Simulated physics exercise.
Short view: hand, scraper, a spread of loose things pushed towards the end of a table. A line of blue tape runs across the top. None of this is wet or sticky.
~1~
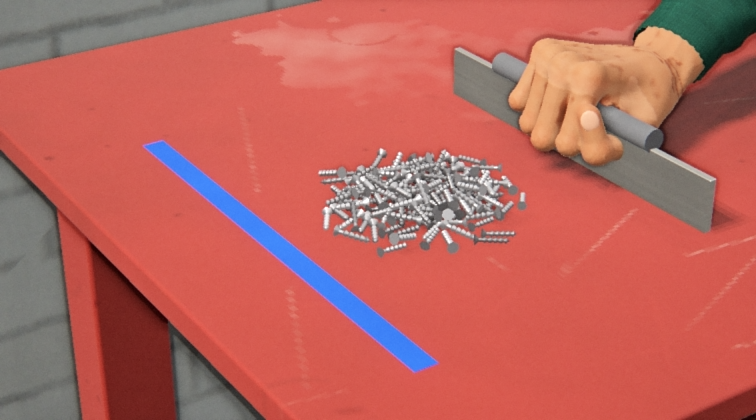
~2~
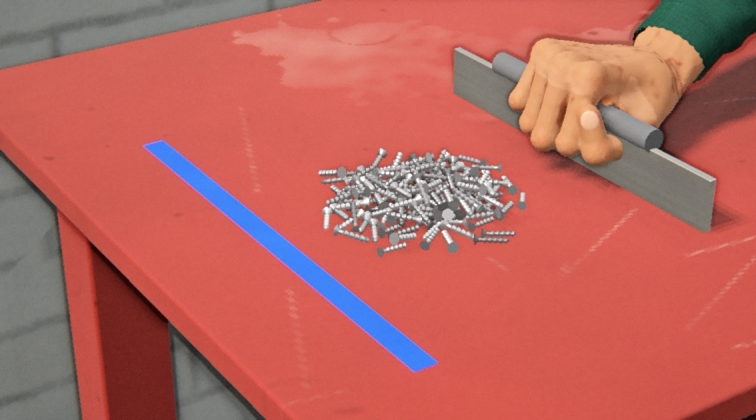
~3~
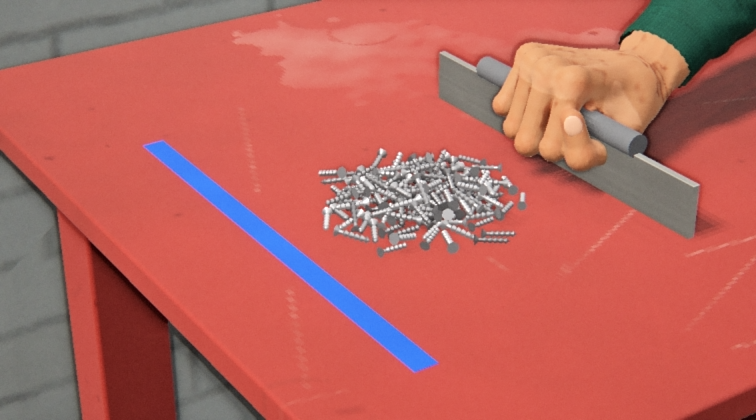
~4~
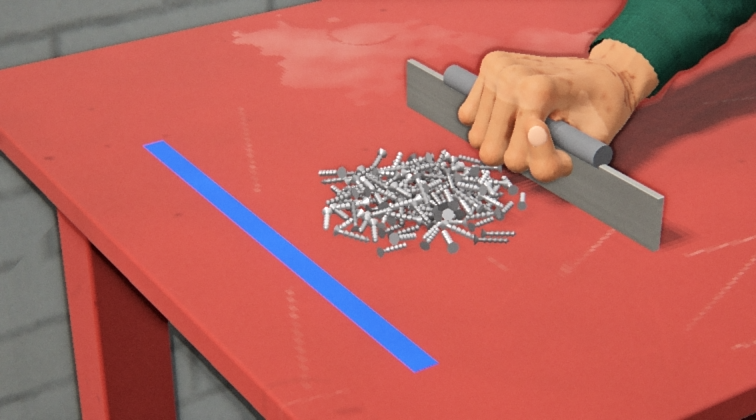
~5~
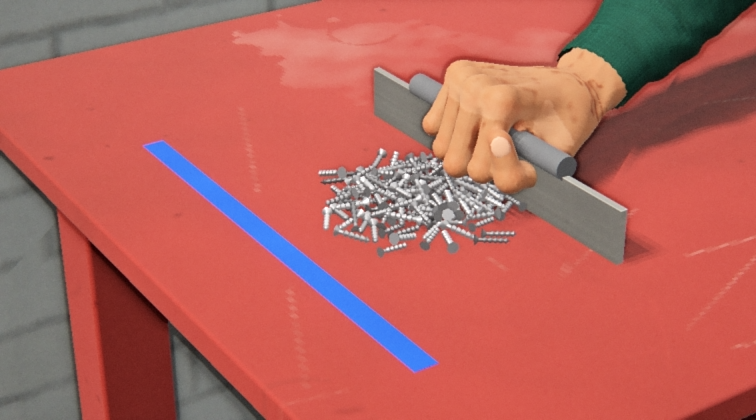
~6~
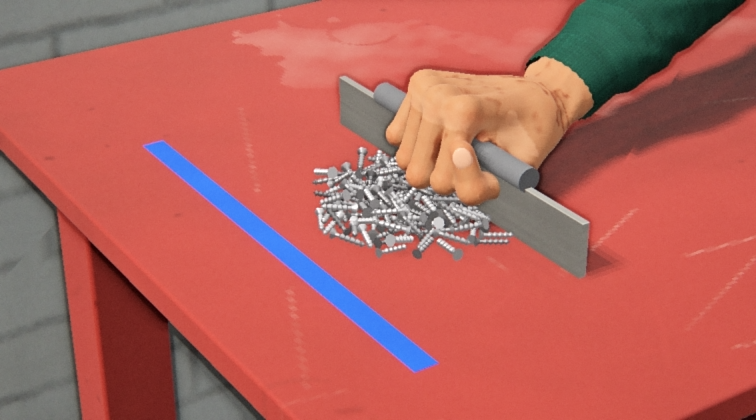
On a red table marked with a strip of blue tape, a hand in a green sleeve holds a flat scraper still beside a heap of steel screws, then slides it left into the heap, pushing the screws slightly.
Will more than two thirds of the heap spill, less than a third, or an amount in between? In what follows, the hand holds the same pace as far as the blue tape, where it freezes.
Less than a third spills.
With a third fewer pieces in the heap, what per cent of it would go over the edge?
Result: Near 0 %.
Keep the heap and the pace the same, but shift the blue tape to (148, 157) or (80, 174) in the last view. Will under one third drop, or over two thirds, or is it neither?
Try 1 - under a third; try 2 - above two thirds.
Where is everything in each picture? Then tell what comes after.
The first frame shows scraper at (690, 194), at rest; blue tape at (164, 152), about a palm's width from the edge; edge at (156, 283); the heap at (422, 201), steel screws.
The second frame shows scraper at (690, 194), at rest.
The third frame shows scraper at (674, 199); the heap at (422, 201).
The fourth frame shows scraper at (639, 211).
The fifth frame shows scraper at (603, 224); the heap at (421, 201), a small part pushed along.
The sixth frame shows scraper at (565, 236); blue tape at (164, 152); edge at (156, 283); the heap at (404, 201), nearly all pushed along.
Soon, scraper still moving, near (356, 169); heap all on the table, its front near (263, 269).
A while on, scraper stopped at the blue tape; heap a stray few over the edge.
Towards the end, scraper stopped at the blue tape; heap a small part over the edge.
Finally, scraper stopped at the blue tape; heap a small part over the edge.
